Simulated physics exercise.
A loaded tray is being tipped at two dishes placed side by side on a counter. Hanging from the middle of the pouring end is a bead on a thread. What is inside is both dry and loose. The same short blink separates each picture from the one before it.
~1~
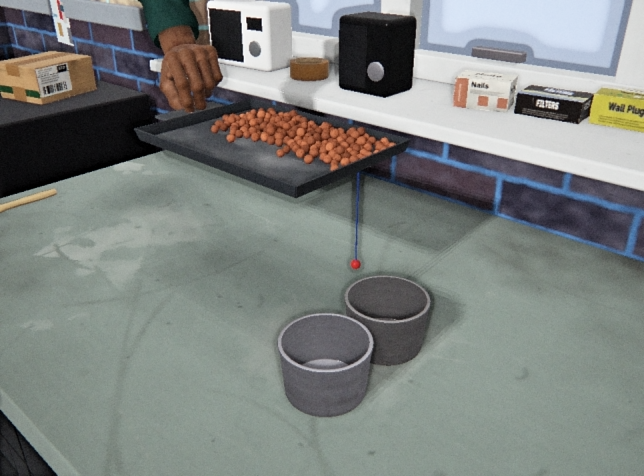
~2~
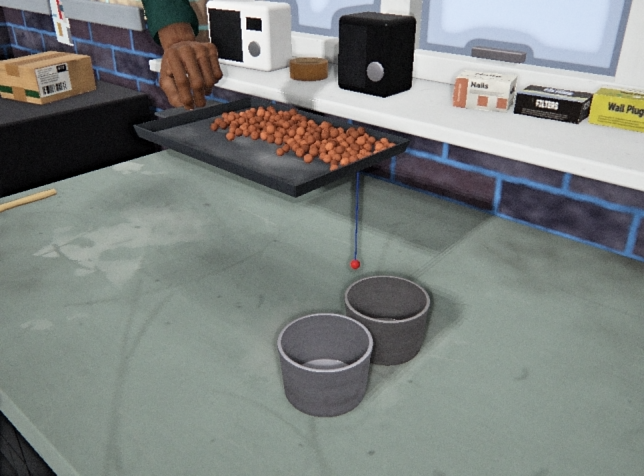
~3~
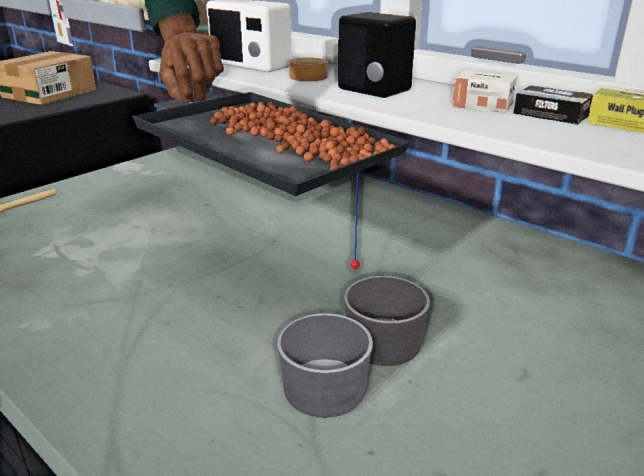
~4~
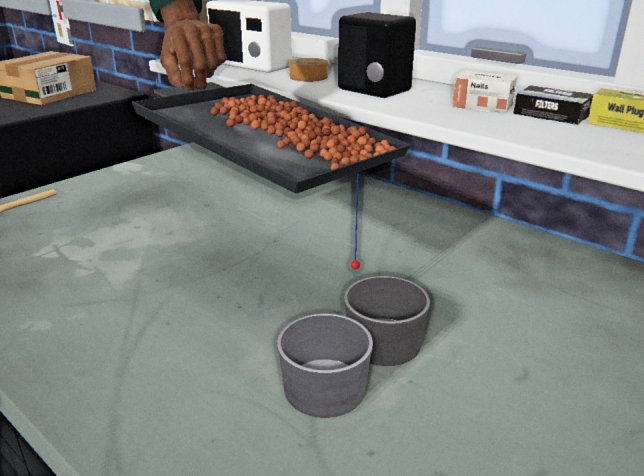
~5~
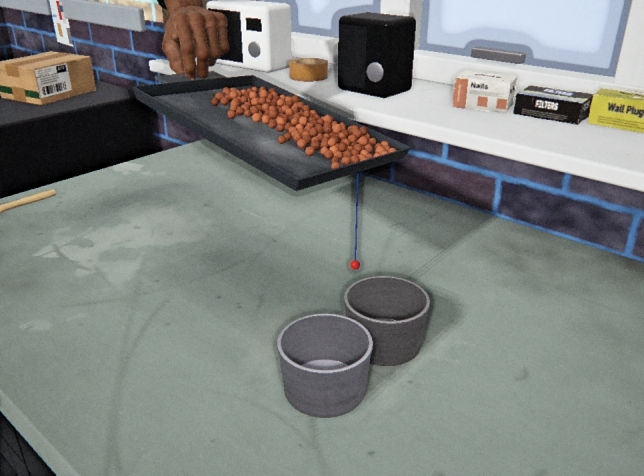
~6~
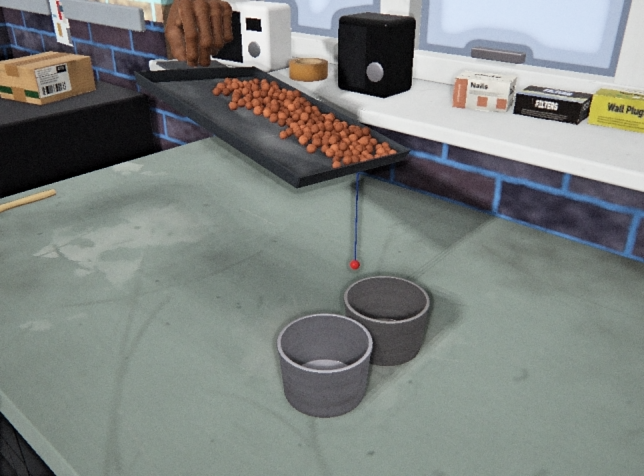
To begin with, a hand holds a dark tray of reddish-brown pellets level above a green counter, near two grey dishes and a red bead hanging on a thread. The hand then rises gradually, tilting the tray slightly towards its right corner, while the dishes and bead stay still.
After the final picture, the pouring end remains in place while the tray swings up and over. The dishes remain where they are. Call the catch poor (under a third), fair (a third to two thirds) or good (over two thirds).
Poor - under a third is caught.
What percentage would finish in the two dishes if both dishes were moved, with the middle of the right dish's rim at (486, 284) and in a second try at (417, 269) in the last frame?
You'd get 0 in a hundred first and 50 in a hundred after that.
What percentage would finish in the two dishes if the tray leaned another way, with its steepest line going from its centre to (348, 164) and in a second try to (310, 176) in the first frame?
Roughly 40 % in the first case and 50 % in the second.
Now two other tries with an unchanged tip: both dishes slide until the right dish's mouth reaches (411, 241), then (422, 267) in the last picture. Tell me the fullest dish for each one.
The one on the right side first, then the one on the right side.
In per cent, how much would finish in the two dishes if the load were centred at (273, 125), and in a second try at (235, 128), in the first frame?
About 10 %, then about 10 %.
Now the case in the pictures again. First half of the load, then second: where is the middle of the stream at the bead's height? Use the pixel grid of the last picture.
It goes through near (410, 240) first, then near (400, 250).
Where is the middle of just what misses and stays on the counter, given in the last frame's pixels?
It centres at roughly (433, 292).
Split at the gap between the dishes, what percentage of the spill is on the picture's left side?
Looks to be around 10 per cent of the spill.
Just after the last frame, tray tipped steeply; almost all on the tray; just a few outside both; about a tenth in the air.
A moment on, tray tipped right over; roughly half on the tray; just a few in the right dish; about a tenth outside both; roughly a third in the air.
Further on, tray tipped past a quarter turn; about a tenth in the right dish; the larger part outside both.
When it is over, tray tipped past a quarter turn; not one in the left dish; about a tenth in the right dish; the larger part outside both.
